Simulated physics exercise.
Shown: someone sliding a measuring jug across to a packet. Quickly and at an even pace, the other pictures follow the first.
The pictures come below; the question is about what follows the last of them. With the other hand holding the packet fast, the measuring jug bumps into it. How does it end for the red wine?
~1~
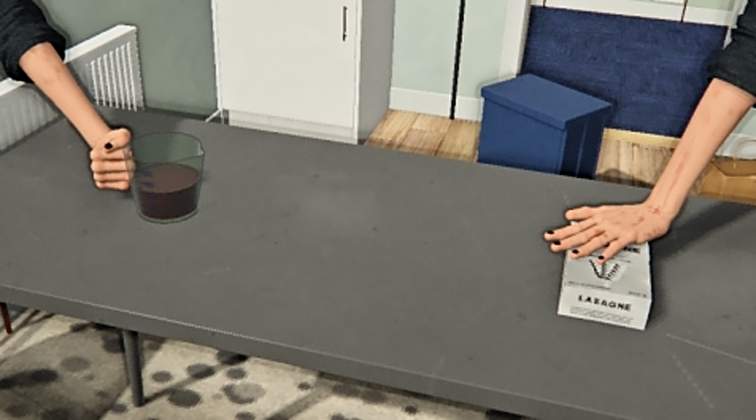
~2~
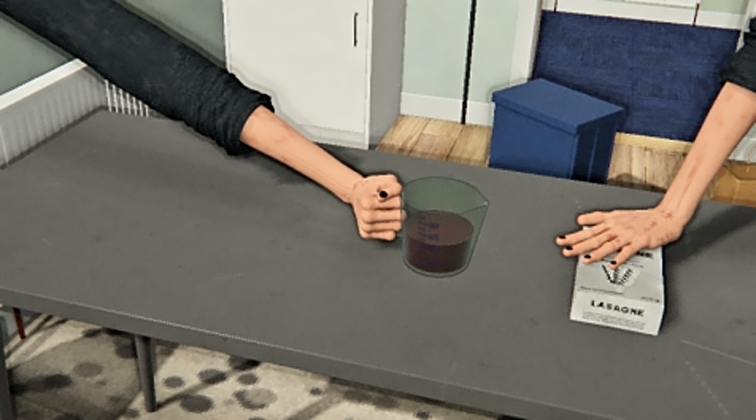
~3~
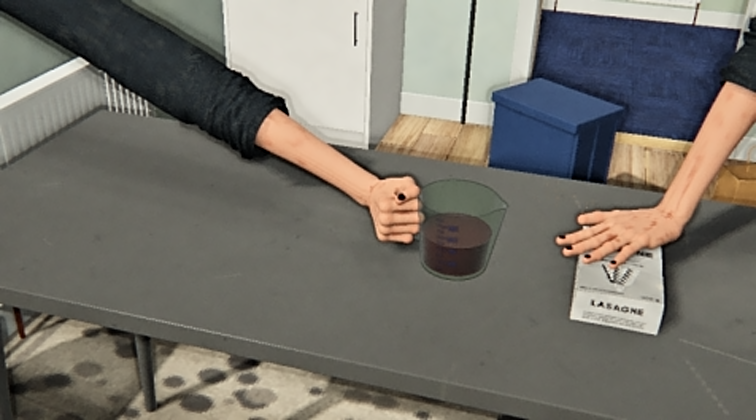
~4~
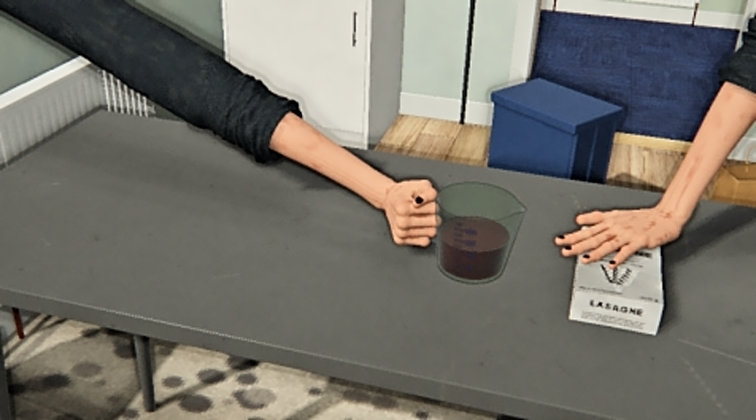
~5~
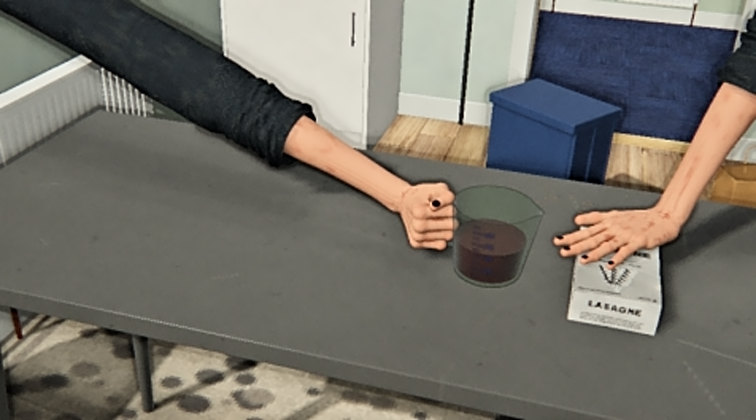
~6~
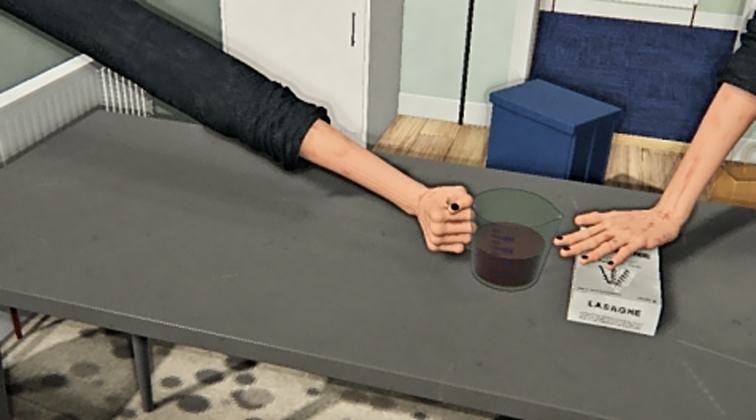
Clean outside.
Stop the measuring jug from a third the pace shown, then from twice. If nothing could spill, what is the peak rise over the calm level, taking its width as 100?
Near 10 and 55 in a hundred.
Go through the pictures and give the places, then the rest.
At rest; measuring jug (166, 176) about half full; packet (605, 272), in the first frame.
Under way; measuring jug about half full, surface at (439, 228), in the second frame.
On by 20 px; measuring jug (457, 229) about half full, in the third frame.
On by 15 px; measuring jug about half full, surface at (473, 233), in the fourth frame.
On by 15 px; measuring jug (491, 235) about half full, in the fifth frame.
On by 20 px; measuring jug about half full, surface at (509, 240); packet (615, 278), in the sixth frame.
Shortly, the measuring jug meets the packet.
Then, the red wine surges up the wall; the wave climbs under half way to the rim.
At the finish, the measuring jug stands at the packet; none is lost.
